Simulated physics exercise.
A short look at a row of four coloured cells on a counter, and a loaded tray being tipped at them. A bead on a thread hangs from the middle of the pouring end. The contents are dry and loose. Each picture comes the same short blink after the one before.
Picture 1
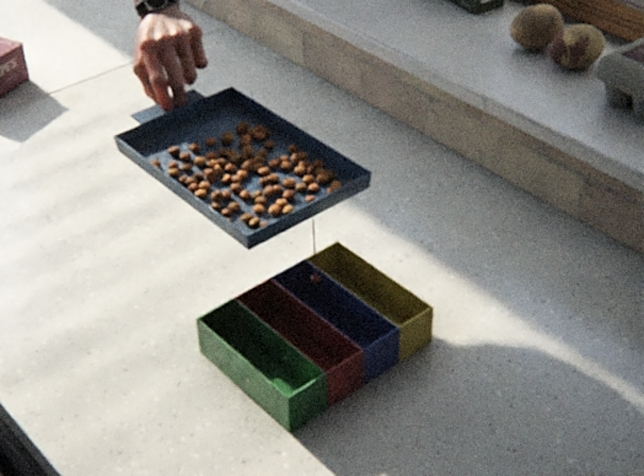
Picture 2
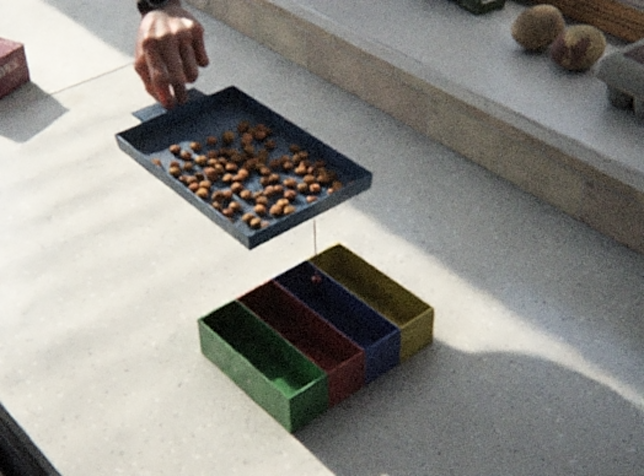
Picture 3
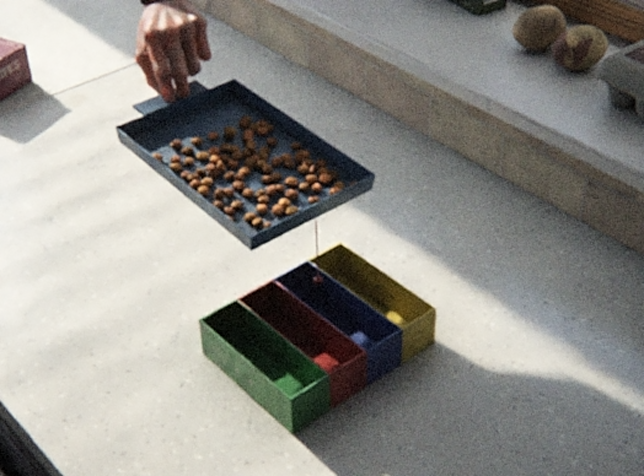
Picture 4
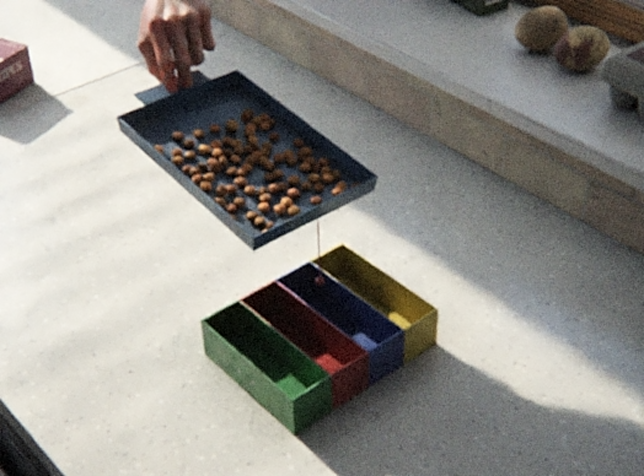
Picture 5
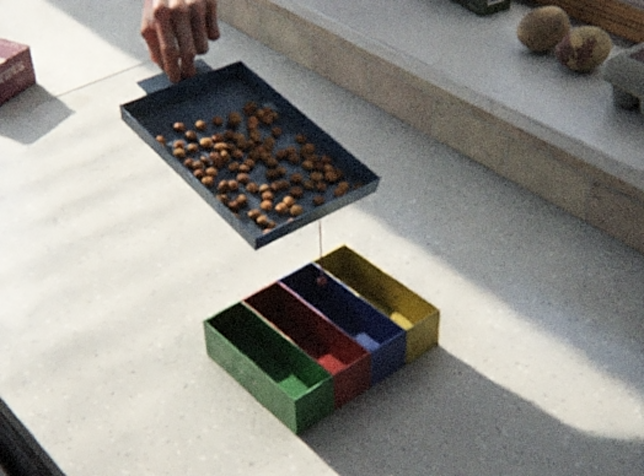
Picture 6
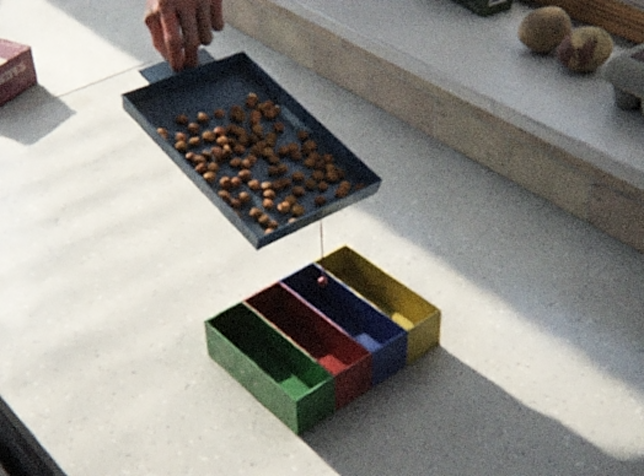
A hand at the upper left slowly raises the handle end of a dark blue-grey tray, tilting it slightly toward its lower right corner, while the brown kibble stays spread across it. Seen from above at an angle on a pale, sunlit speckled counter, the view barely shifts. Below the tray sit green, red, blue and yellow cells, left to right, with a small bead hanging on a thread.
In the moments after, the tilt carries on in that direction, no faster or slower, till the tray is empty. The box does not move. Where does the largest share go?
The yellow one ends fullest.
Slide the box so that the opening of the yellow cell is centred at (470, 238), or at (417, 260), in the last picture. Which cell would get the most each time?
At the first place the green one, at the second blue.
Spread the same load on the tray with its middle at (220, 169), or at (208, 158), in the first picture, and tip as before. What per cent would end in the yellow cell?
About 30 and 30 per cent.
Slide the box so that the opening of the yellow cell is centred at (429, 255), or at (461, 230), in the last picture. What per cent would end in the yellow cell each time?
The first gives 0 %, the second 0 %.
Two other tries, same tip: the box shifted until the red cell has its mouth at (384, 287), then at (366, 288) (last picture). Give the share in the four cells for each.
In turn 80 and 90 in a hundred.
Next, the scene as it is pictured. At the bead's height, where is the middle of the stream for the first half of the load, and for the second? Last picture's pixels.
First near (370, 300), later near (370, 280).
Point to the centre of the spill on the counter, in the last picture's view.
At about (470, 307).
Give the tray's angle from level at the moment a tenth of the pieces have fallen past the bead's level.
At some 105 degrees.
Shortly afterwards, tray tipped steeply; the whole lot on the tray.
Next, tray tipped right over; the whole lot on the tray.
Some moments later, tray tipped past a quarter turn; near a third in the yellow cell; near a quarter in the blue cell; near a quarter in the red cell; a little falling or outside the box.
In the end, tray tipped past a quarter turn; near a third in the yellow cell; near a quarter in the blue cell; near a quarter in the red cell; none at all in the green cell; a little outside the box.
